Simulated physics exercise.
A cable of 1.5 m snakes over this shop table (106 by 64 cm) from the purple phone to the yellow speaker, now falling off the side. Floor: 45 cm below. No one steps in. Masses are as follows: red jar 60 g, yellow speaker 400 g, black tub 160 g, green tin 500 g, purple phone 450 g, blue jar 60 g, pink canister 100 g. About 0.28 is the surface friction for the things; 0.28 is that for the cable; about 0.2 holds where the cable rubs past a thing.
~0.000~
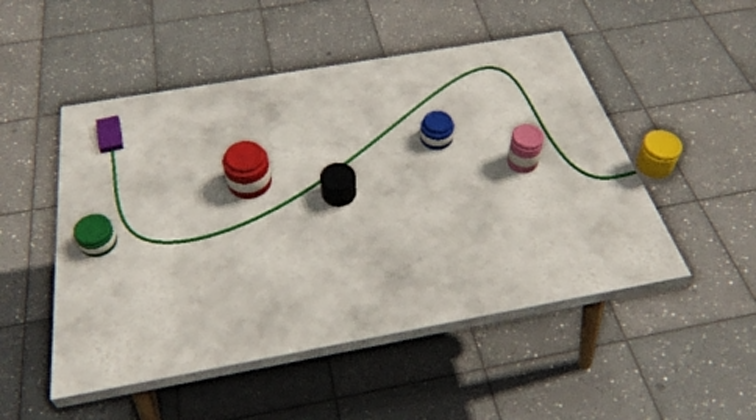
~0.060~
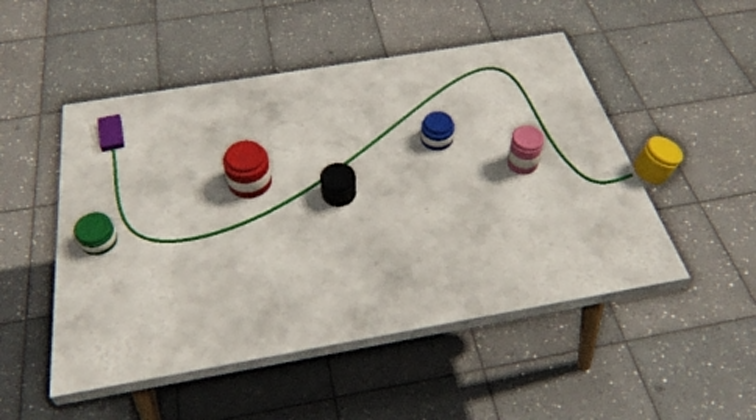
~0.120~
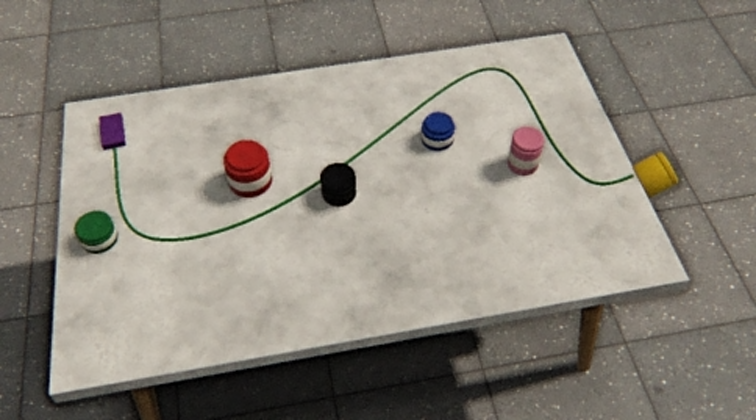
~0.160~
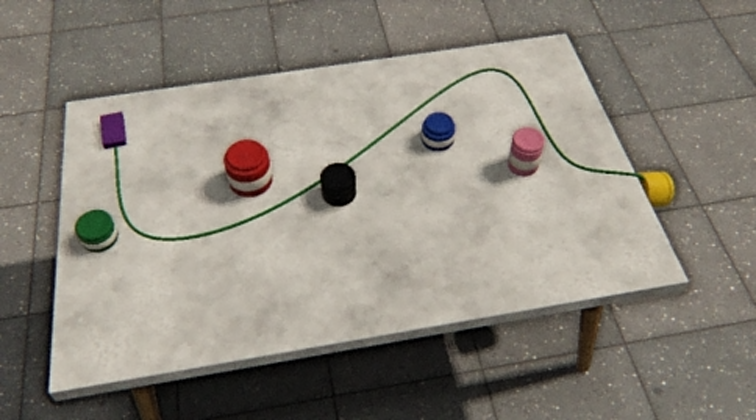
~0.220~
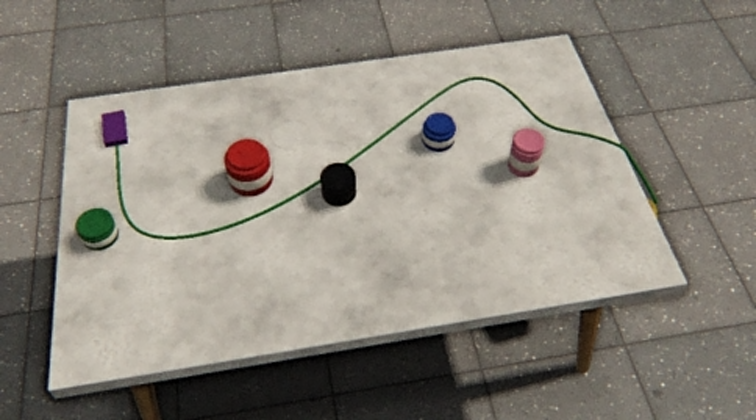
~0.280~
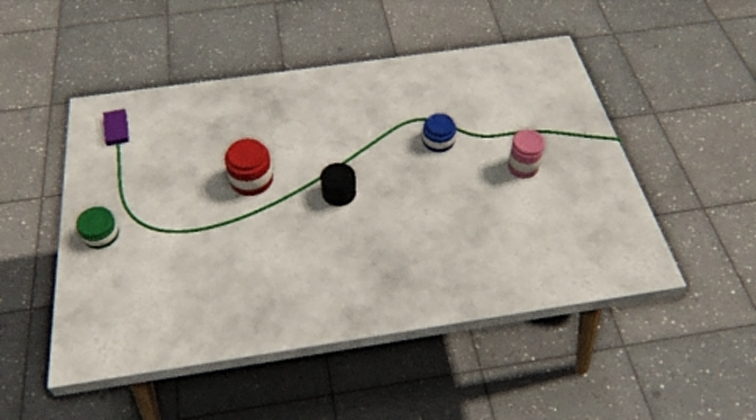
A yellow container at the right edge of a pale, mottled table, seen from above at an angle on a grey tiled floor, tilts over the side and drops out of view. A green cord links it to a small purple block at upper left, winding among green, red, black, blue and pink containers. The cord's right-hand curves pull straighter, drawing against the blue container, while the camera drifts very slightly.
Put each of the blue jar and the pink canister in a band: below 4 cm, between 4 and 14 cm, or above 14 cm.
Bands - blue jar: Between 4 and 14 cm; pink canister: Below 4 cm.
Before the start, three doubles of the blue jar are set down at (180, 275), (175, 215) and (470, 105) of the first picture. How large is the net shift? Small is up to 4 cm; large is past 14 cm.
Slight, big, big.
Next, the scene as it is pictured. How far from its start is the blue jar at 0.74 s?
Shift of the blue jar - 8 cm.
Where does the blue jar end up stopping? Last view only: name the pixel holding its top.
(452, 158).
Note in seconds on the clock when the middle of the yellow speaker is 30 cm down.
Near 0.30 seconds.
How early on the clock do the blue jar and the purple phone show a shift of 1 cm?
Blue jar 0.32 s, purple phone not at all.
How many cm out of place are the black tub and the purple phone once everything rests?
The black tub ends up 0 cm from where it began, and the purple phone 0 cm.
By 0.5 s, the cable's tail end at (121, 145); blue jar 8 cm off its start, red jar 11 cm off its start, yellow speaker over the edge.
By 0.7 s, the cable's tail end at (121, 145); blue jar 9 cm off its start, red jar 16 cm off its start, yellow speaker over the edge.
By 1.0 s, the cable's tail end at (121, 145); blue jar 9 cm off its start at (452, 158), red jar 16 cm off its start at (259, 90), yellow speaker over the edge.
By 1.2 s, the cable's tail end at (121, 145); blue jar 9 cm off its start, red jar 16 cm off its start, yellow speaker over the edge.
By 2.4 s, the cable's tail end at (121, 145); blue jar 9 cm off its start at (452, 158), pink canister 0 cm off its start at (529, 141), red jar 16 cm off its start at (259, 90), yellow speaker over the edge.
